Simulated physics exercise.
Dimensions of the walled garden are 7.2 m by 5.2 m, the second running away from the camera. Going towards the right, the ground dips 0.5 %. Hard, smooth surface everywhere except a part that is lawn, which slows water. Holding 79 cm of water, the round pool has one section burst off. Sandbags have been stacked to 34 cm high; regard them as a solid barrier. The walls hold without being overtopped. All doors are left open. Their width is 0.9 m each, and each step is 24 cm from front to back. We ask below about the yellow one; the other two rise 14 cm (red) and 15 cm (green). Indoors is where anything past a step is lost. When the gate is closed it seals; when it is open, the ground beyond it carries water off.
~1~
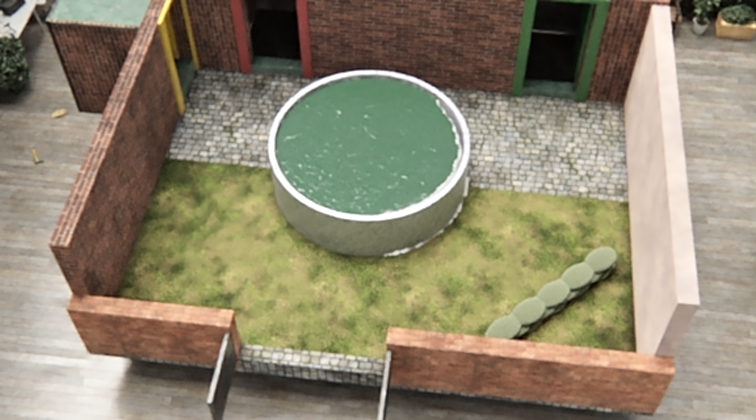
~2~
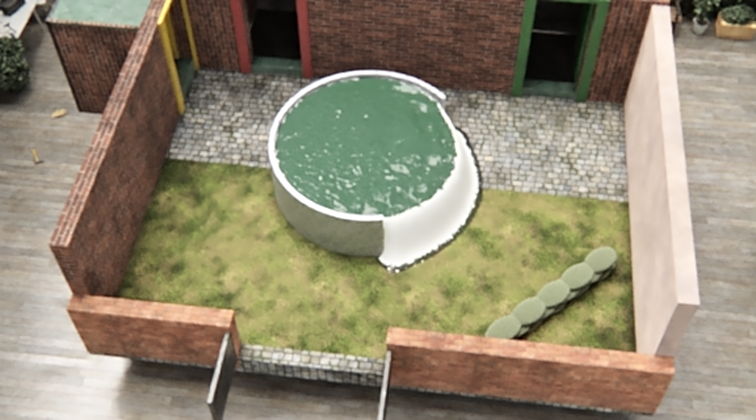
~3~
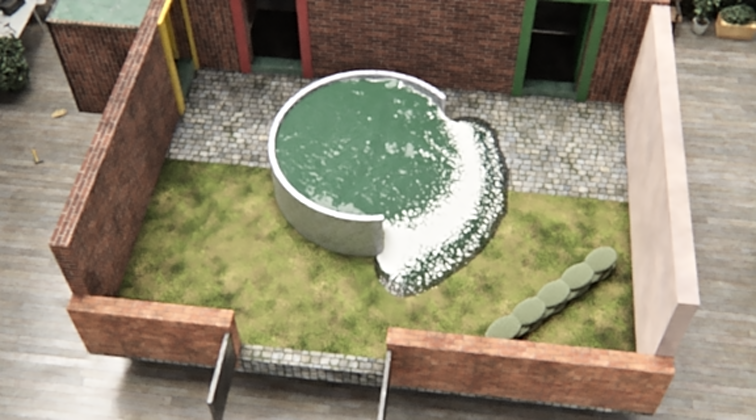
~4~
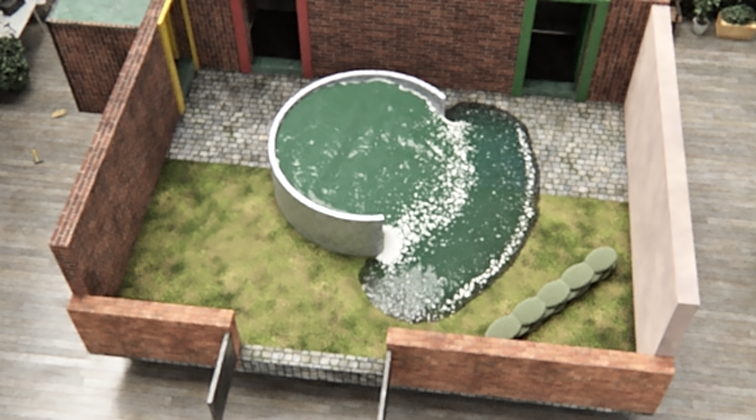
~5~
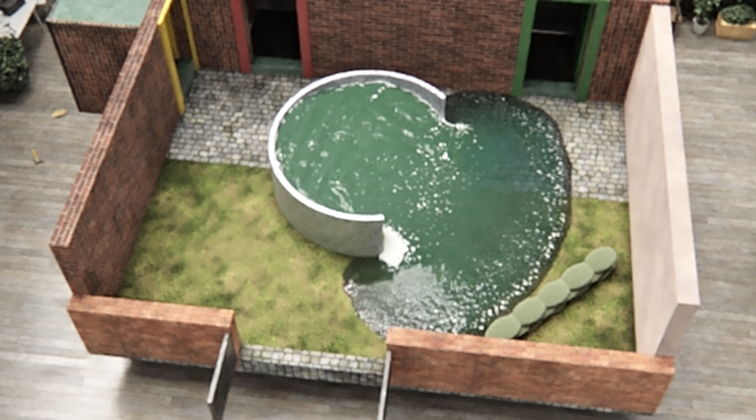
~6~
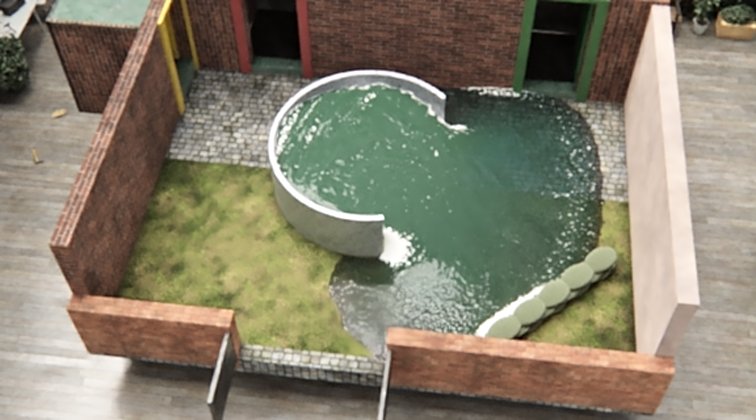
In a walled garden, the right side of a round pool burst open, and green water poured out in a foamy rush, spreading across the paving and grass to the row of sandbags.
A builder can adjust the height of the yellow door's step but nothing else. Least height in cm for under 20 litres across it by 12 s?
Roughly 18 cm.
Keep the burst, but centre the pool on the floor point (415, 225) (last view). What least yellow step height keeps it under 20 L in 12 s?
Roughly 18 centimetres.
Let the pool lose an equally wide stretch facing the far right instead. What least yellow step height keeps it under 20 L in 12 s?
If so: Around 14.0 cm.
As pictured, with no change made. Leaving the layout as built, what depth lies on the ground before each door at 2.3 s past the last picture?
Yellow 0, red 0, green 31 cm.
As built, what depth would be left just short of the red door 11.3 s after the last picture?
About 9.0 centimetres.
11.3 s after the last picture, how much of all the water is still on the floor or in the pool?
Roughly 82 per cent of the water.
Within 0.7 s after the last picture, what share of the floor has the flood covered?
Approximately 45 % of it.
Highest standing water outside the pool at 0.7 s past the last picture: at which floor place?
(614, 109).
Then, 0.7 s after the last picture water covers 45 % of the floor, deepest (50 cm) near (614, 109); it has not reached the yellow door.
Then, 2.3 s after the last picture water covers 60 % of the floor, deepest (44 cm) near (614, 109); it has not reached the yellow door.
Then, 11.3 s after the last picture water covers 95 % of the floor, deepest (14 cm) near (421, 362); 9 cm at the yellow door, 0 litres in over its 26 cm step.
At the yellow door as built, the water peaked near 25 cm, 4.3 s after the last picture.
Run again over the same 12 s with other heights there, 40 litres in over 15.5 cm, 5 litres over 21 cm. The limit of 20 litres is kept from about 18 cm up.
